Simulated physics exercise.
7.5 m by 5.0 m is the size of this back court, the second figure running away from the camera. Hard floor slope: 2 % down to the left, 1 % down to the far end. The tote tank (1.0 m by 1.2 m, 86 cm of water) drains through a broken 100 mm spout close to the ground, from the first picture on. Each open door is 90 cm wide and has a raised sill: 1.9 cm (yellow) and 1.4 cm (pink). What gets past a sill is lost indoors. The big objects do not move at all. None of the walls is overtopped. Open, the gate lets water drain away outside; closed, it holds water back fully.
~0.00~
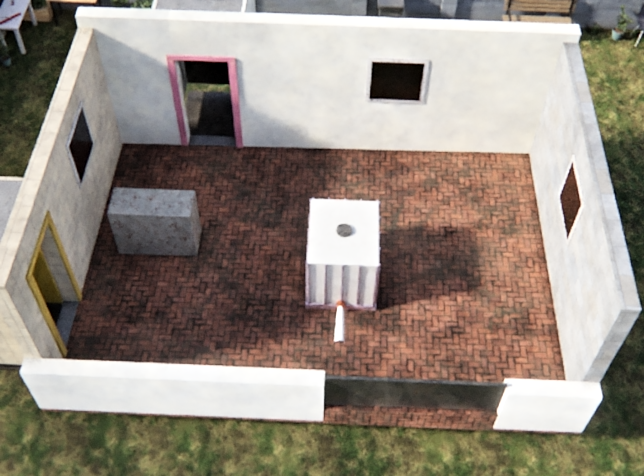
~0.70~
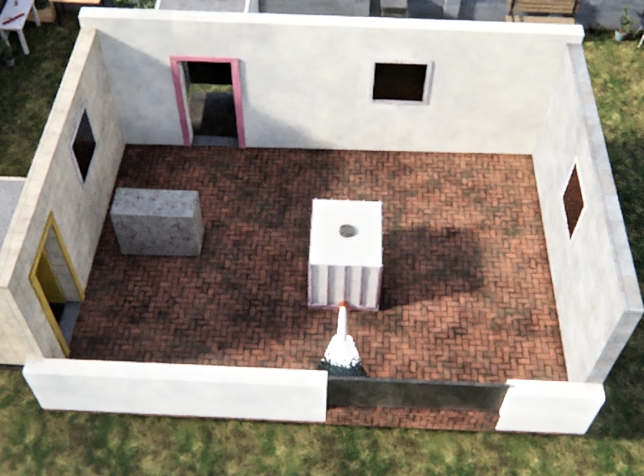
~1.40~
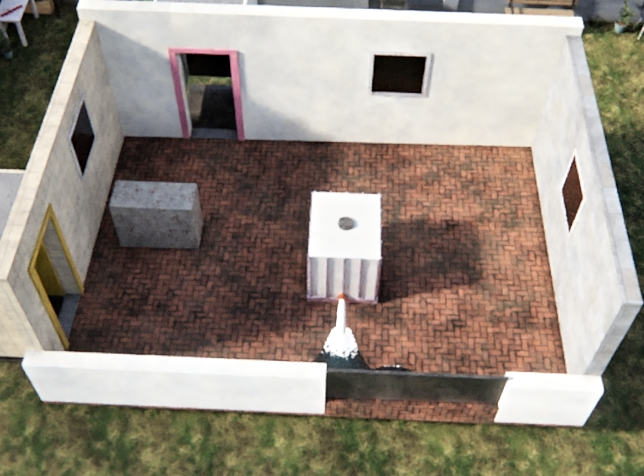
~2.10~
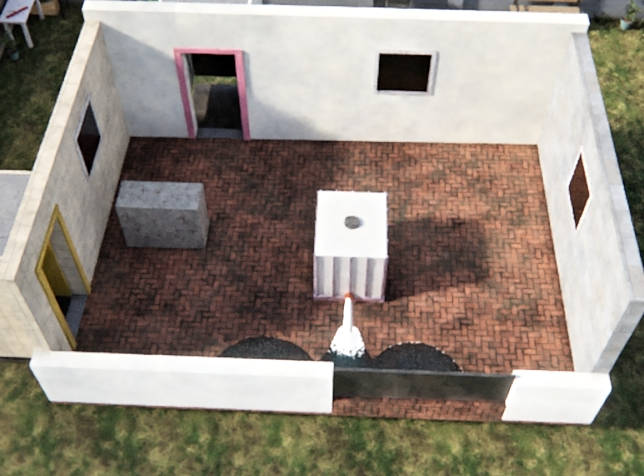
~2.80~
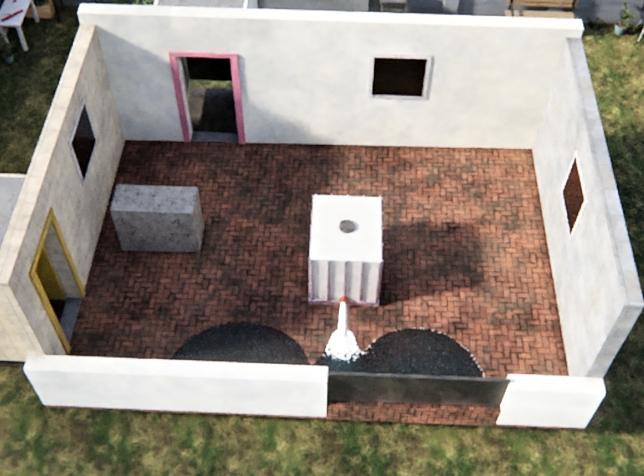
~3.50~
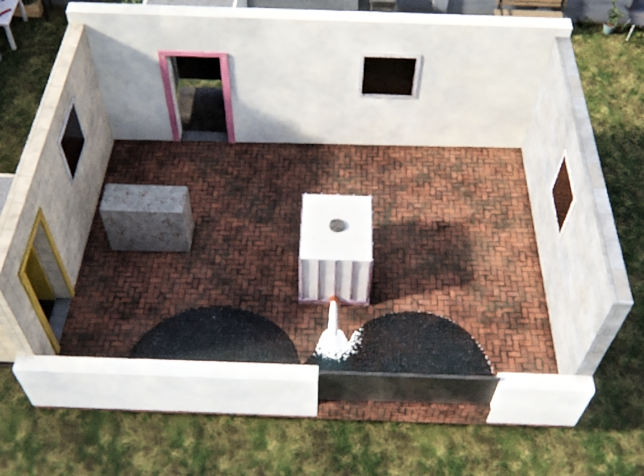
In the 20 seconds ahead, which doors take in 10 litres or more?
Yellow door yes, pink door no.
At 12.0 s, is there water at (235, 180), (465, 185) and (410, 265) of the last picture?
One by one, I'd say spared, spared and swamped.
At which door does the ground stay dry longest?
It is the pink one.
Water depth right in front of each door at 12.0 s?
Reading (cm) - yellow: 3.0; pink: 0.0.
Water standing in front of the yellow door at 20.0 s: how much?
Depth: Approx. 4.0 cm.
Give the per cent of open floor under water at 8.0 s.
Something near 40 per cent.
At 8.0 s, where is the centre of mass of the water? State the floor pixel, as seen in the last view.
Around (280, 333).
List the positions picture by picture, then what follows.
The jet has just started at (340, 318); the ground is still dry, in the first picture.
The jet leaves at (343, 319); the sheet reaches a hidden place, 1.6 m away, and wets 0.6 m2, in the second picture.
From the spout at (342, 311) the water has spread over 1.2 m2; its tip is at a hidden place, and it is 1.8 cm deep on average, in the third picture.
From the spout at (348, 310) the water has spread over 2.5 m2; its tip is at a hidden place, and it is 1.1 cm deep on average, in the fourth picture.
From the spout at (343, 314) the water has spread over 4.0 m2; its tip is at a hidden place, and it is 1.1 cm deep on average, in the fifth picture.
The jet leaves at (334, 314); the sheet reaches a hidden place, 3.4 m away, and wets 5.7 m2, in the sixth picture.
After 5.0 s water covers 25 % of the floor and is deepest (10 cm) near (332, 390); yellow door not reached, pink door not reached.
After 8.0 s water covers 40 % of the floor and is deepest (9 cm) near (332, 390); yellow door 2.9 cm at the sill, 1 L in, pink door not reached.
After 12.0 s water covers 55 % of the floor and is deepest (8 cm) near (332, 390); yellow door 3.2 cm at the sill, 6 L in, pink door not reached.
After 16.0 s water covers 65 % of the floor and is deepest (8 cm) near (332, 390); yellow door 3.6 cm at the sill, 15 L in, pink door 0.84 cm at the sill, 0 L in.
After 20.0 s water covers 65 % of the floor and is deepest (6 cm) near (332, 390); yellow door 3.8 cm at the sill, 26 L in, pink door 2.3 cm at the sill, 3 L in.
